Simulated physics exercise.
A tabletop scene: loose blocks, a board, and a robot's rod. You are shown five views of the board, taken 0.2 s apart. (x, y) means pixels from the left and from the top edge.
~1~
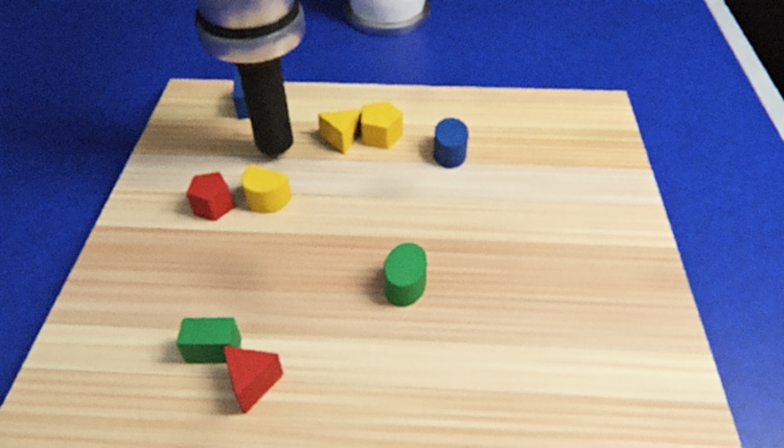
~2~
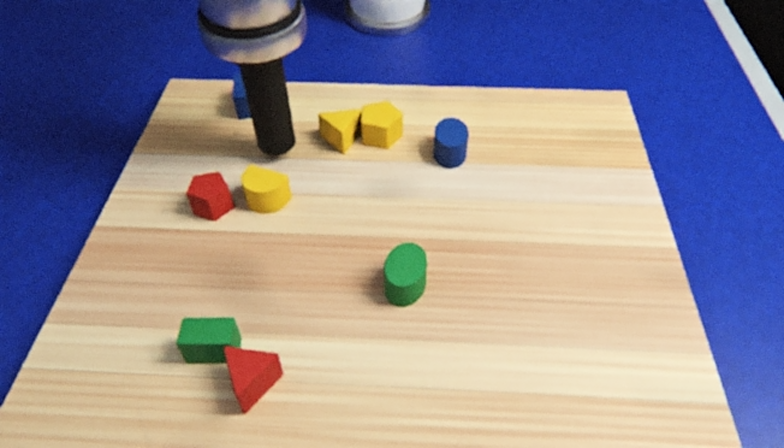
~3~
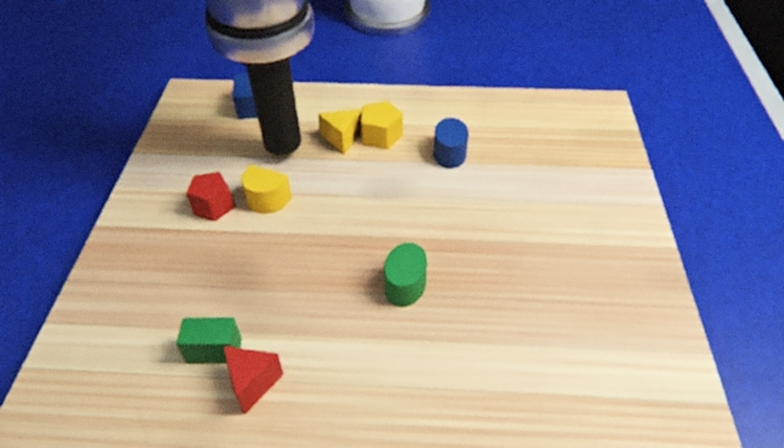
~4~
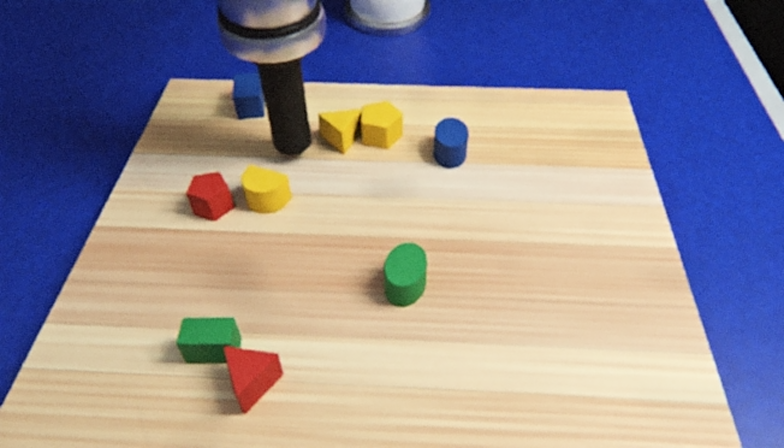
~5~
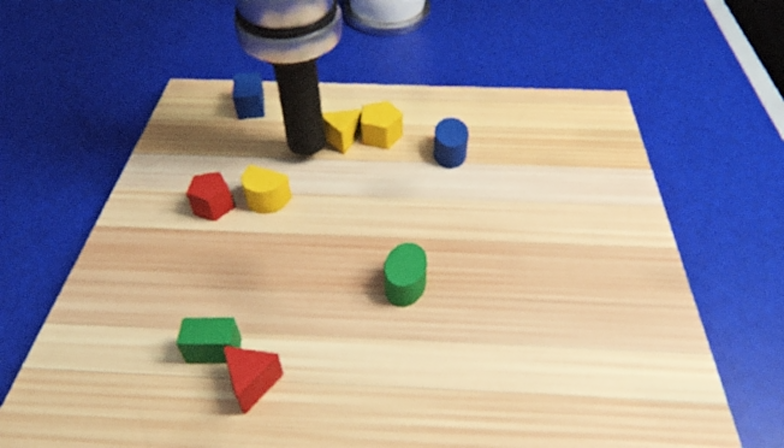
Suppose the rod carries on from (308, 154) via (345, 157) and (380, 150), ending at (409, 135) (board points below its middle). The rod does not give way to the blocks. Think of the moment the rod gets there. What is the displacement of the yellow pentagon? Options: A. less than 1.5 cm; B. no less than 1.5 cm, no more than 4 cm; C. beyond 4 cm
My answer is option C.
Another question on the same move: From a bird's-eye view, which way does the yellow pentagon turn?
It turns counter-clockwise.
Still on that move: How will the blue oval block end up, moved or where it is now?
It keeps its spot.
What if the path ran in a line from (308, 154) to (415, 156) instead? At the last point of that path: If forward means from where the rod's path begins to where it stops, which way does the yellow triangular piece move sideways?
The yellow triangular piece goes left.
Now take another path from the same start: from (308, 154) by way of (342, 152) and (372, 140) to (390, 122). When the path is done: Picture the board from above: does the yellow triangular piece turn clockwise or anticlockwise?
Prediction: Counterclockwise.
What follows on the original path. One third of the way, rod (344, 148); yellow triangular piece (350, 114), turned 25° anticlockwise.
Two thirds of the way, rod (380, 141); yellow triangular piece (354, 110), turned 55° anticlockwise; yellow pentagon (399, 104), turned 25° anticlockwise.
At the end, rod (409, 125); yellow triangular piece (354, 110), turned 55° anticlockwise; yellow pentagon (411, 89), turned 70° anticlockwise; blue oval block unmoved.
